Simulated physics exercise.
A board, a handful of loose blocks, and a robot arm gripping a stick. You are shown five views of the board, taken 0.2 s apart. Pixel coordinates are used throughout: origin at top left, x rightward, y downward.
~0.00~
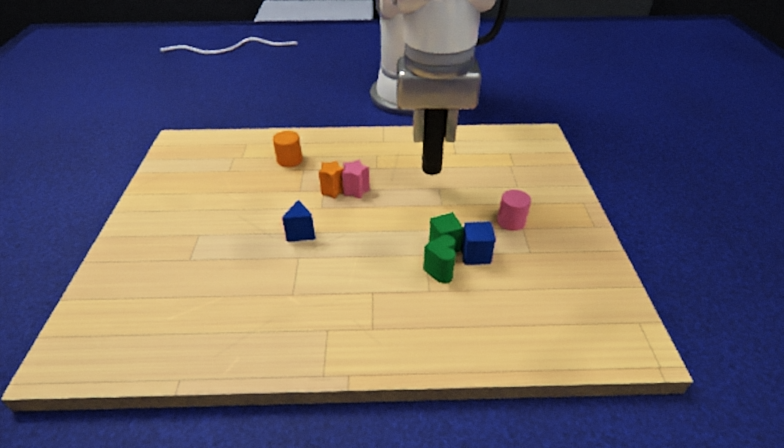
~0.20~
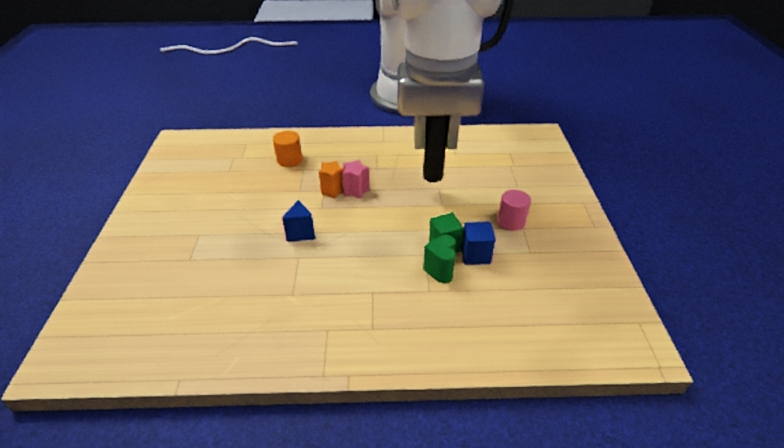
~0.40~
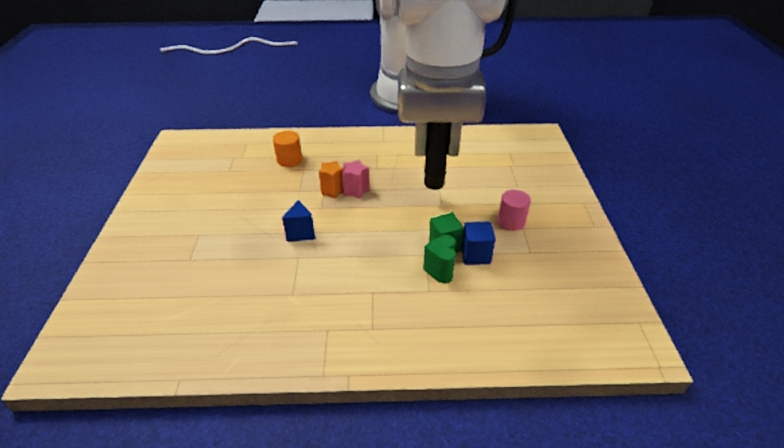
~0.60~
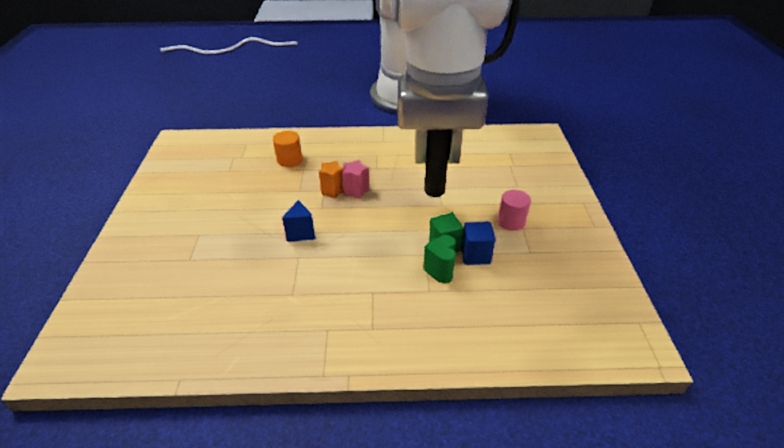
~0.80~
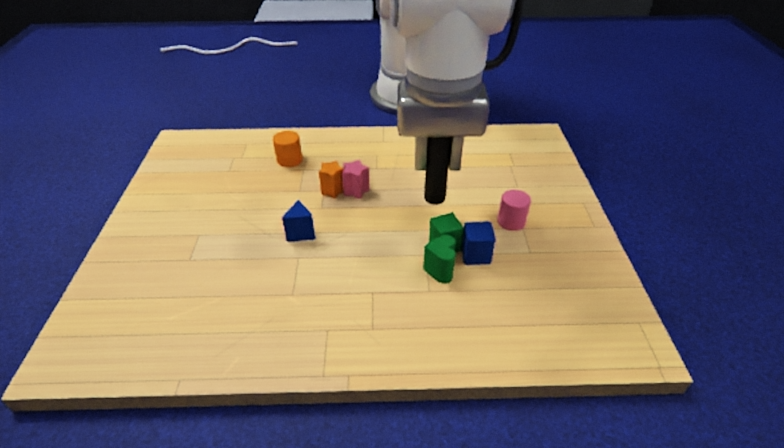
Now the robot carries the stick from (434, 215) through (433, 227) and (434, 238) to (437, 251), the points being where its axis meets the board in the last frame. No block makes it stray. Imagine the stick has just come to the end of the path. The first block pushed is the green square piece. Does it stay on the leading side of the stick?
By the time the path ends, the green square piece is still sitting right in front of the stick.
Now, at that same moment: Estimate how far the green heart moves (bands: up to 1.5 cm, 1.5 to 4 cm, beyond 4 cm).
Displacement: 1.5 to 4 cm.
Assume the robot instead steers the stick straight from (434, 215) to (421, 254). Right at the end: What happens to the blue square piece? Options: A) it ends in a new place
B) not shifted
B (not shifted)
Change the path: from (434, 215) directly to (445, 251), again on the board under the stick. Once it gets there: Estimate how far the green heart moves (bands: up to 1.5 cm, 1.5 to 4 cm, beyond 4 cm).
It gets moved 1.5 to 4 cm.
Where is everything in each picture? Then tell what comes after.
The first picture shows stick tip (432, 170); block tops, green heart (443, 246); green square piece (447, 222); blue square piece (480, 231).
The second picture shows stick (433, 177); blocks unchanged.
The third picture shows stick (434, 184); blocks unchanged.
The fourth picture shows stick (435, 192); blocks unchanged.
The fifth picture shows stick (435, 199); green heart (443, 246); green square piece (447, 222); blue square piece (480, 231).
What follows on the original path. Halfway along, stick (434, 216); nothing pushed yet.
At the end, stick (438, 234); green heart (454, 264), turned 20° clockwise; green square piece (452, 242); blue square piece in place.
